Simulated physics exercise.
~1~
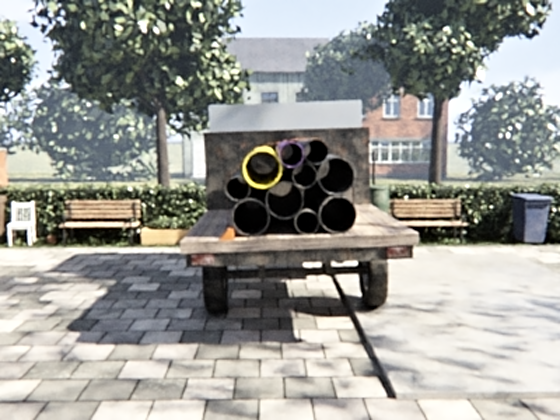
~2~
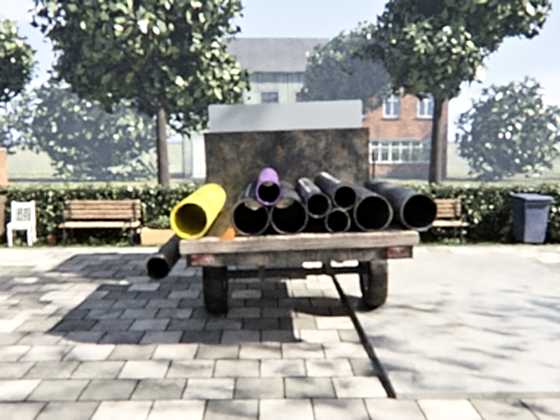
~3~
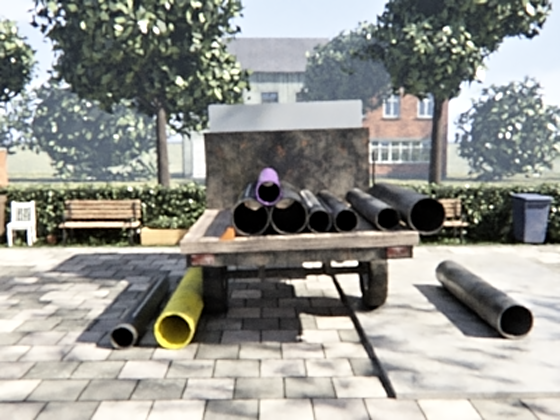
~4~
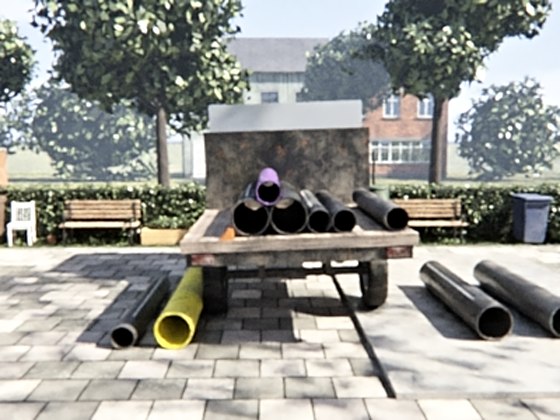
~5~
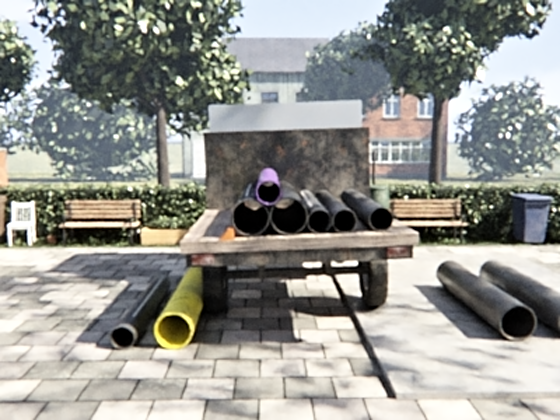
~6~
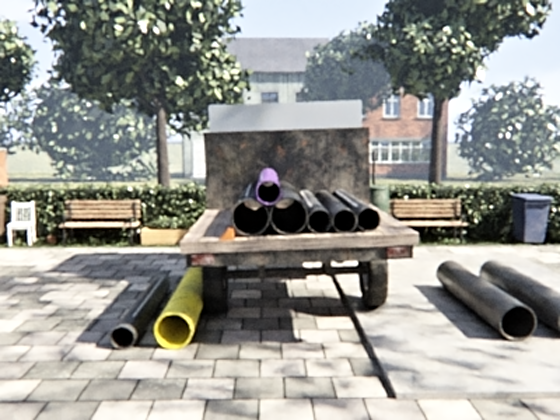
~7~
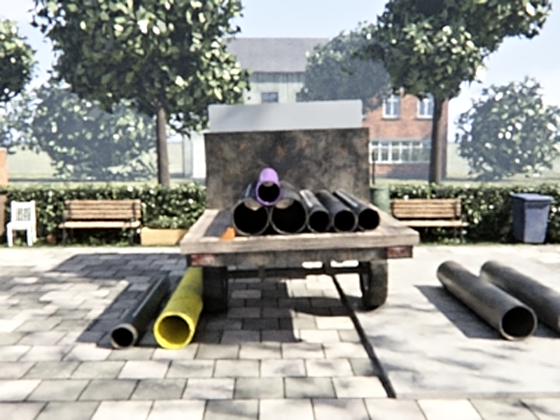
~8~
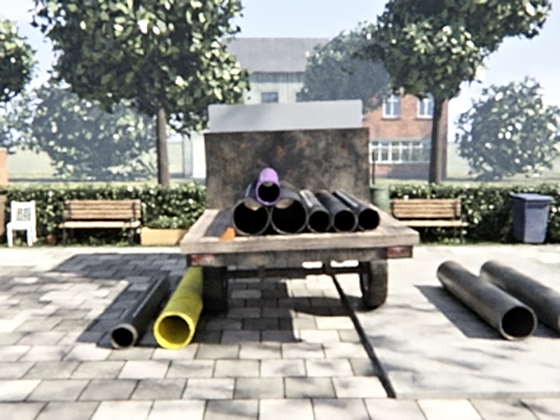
Steel pipes spilling off both sides of a parked flatbed, the yellow one landing left, the purple one staying on top aboard.
